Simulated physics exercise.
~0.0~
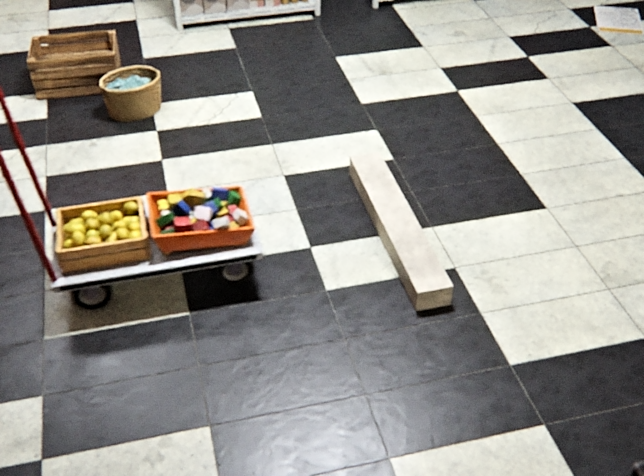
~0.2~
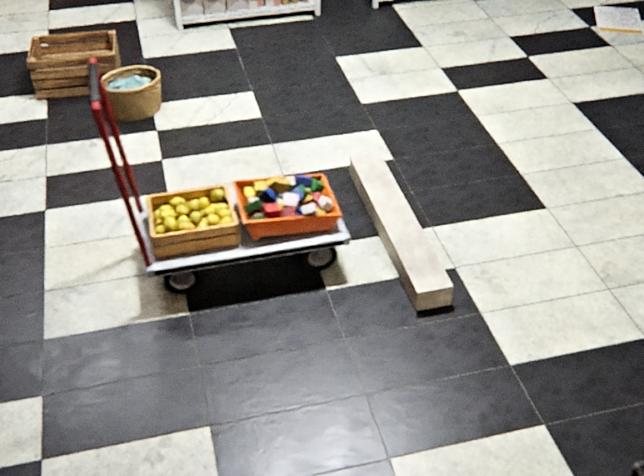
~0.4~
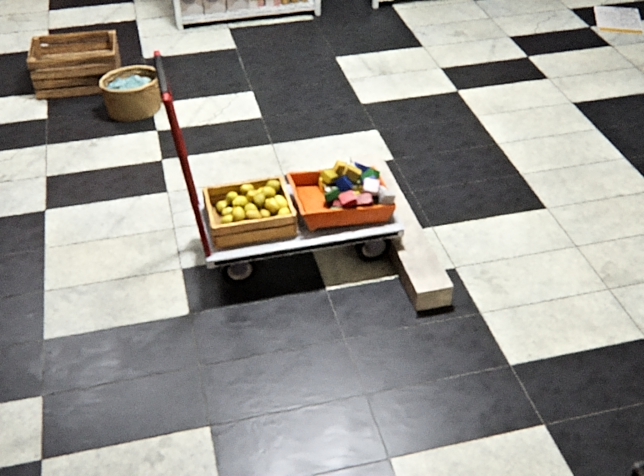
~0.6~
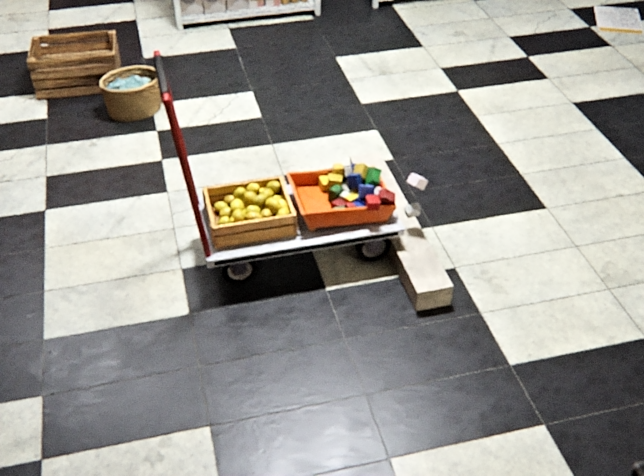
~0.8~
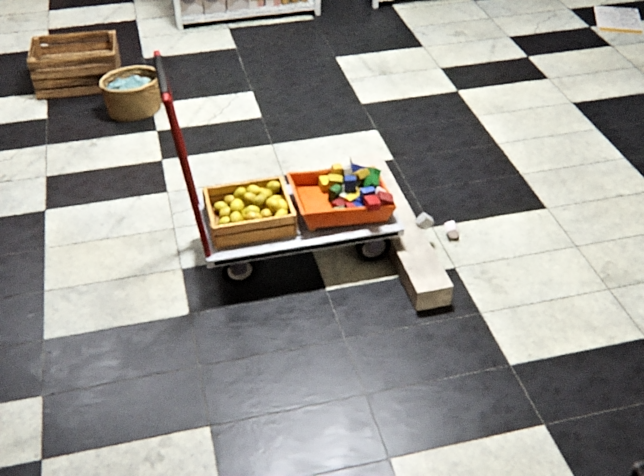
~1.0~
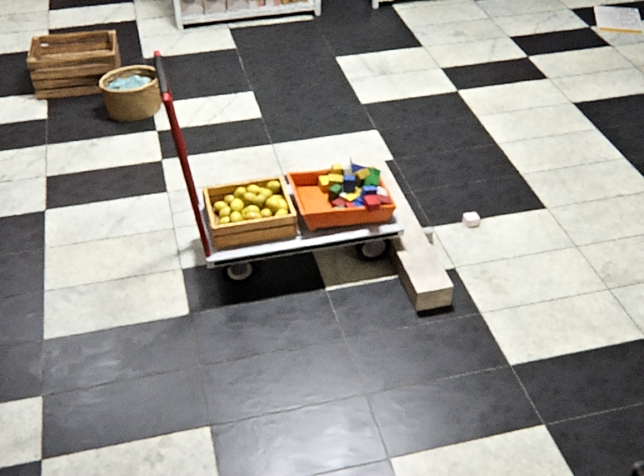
A trolley carrying a wooden tub of lemons and an orange tub of colourful toy bricks rolled right across a checkered floor and stopped against a low step. The bricks slid forward and a couple tumbled out beyond it, while the lemons stayed in.
